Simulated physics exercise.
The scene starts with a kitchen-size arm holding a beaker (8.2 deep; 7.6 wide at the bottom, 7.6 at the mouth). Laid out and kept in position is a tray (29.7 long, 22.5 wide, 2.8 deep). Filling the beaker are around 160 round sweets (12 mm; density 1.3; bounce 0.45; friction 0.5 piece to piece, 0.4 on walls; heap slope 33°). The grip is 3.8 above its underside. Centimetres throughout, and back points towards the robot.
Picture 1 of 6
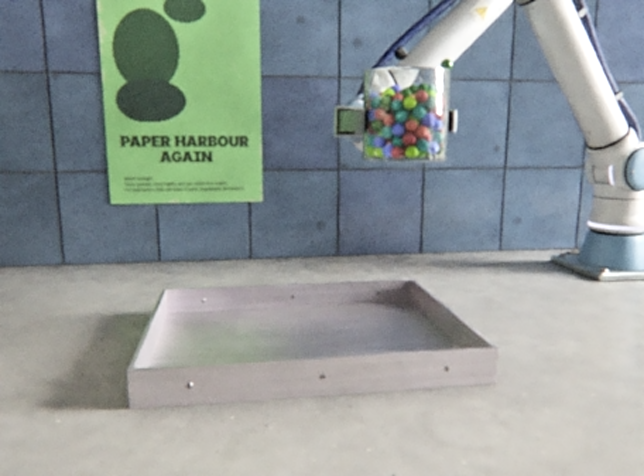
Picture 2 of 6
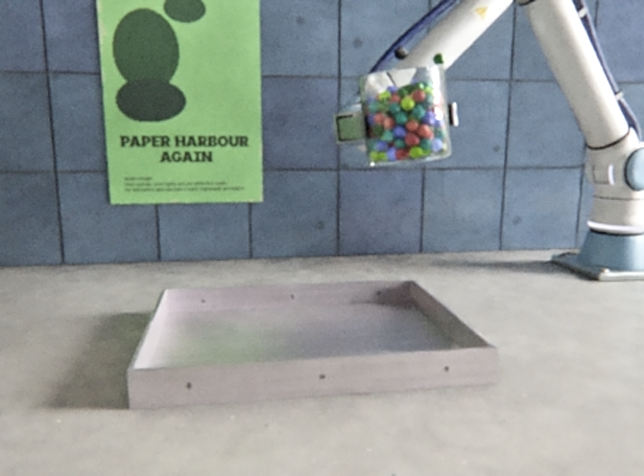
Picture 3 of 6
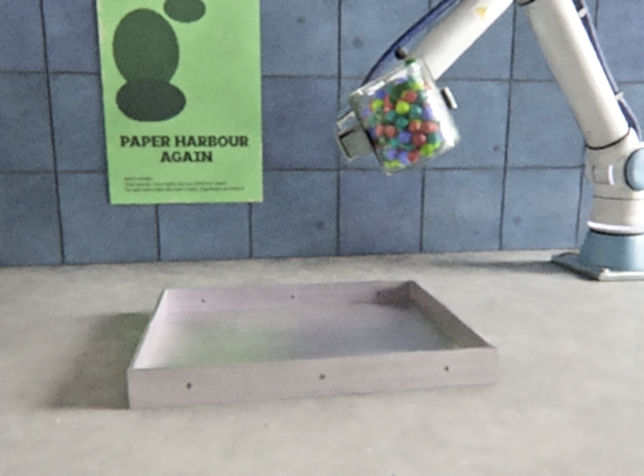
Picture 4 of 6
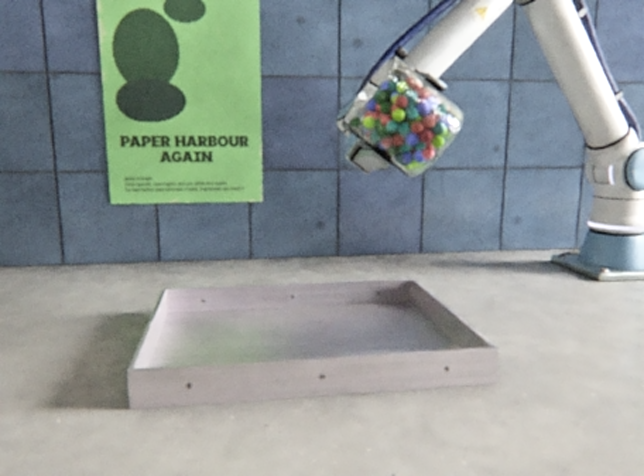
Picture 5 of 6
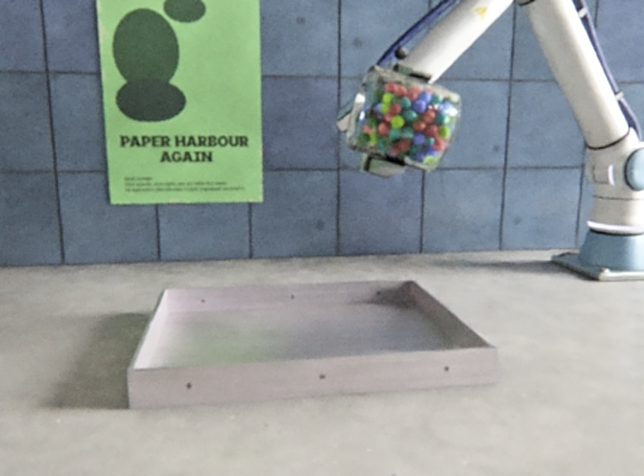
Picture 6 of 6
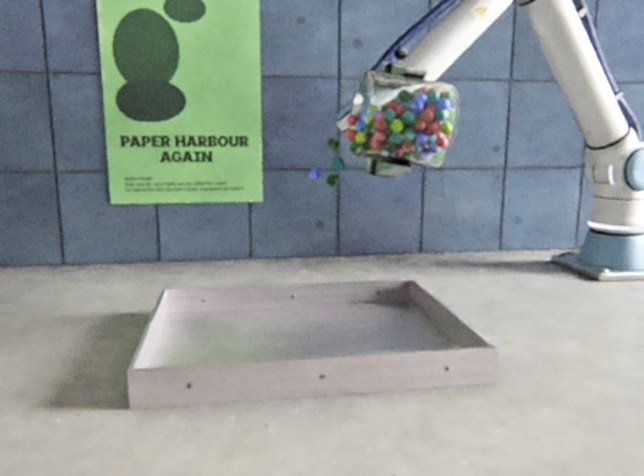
A robot arm held a clear container of colorful little balls above an empty tray and tilted it steadily to the left, until a few balls dropped out of its open end.
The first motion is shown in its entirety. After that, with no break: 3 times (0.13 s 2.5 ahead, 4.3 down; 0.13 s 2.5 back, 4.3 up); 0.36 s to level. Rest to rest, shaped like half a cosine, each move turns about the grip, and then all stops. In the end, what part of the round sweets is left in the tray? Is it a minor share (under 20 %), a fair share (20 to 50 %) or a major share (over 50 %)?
It is a fair share.
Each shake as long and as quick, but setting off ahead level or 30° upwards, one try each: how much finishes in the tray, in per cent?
Near 85 and 95 percent respectively.
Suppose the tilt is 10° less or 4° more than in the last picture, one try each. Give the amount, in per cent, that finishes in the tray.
Some 10 and 40 per cent.
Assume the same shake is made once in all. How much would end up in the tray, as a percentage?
It would be near 15 per cent.
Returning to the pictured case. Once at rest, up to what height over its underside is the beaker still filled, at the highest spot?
I'd say close to 6.5 cm.
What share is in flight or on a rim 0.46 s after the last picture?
Around 3 per cent of the load.
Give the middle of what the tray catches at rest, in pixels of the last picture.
It lands close to (268, 340).
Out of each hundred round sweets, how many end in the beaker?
I'd put it close to 70 per cent.
Then, 0.46 s on, tilted 82° forward, highest piece 22 above the table; 131 in the beaker, 21 in the tray, 5 in flight or on a rim.
Then, 0.91 s on, tilted 58° forward, highest piece 23 above the table; 107 in the beaker, 46 in the tray, 4 in flight or on a rim.
Then, 1.34 s on, level, highest piece 25 above the table; 106 in the beaker, 51 in the tray.
Then, 2.39 s on, level, highest piece 25 above the table; 106 in the beaker, 51 in the tray.
In the end, 106 in the beaker, 51 in the tray. That is 32 % in the tray.
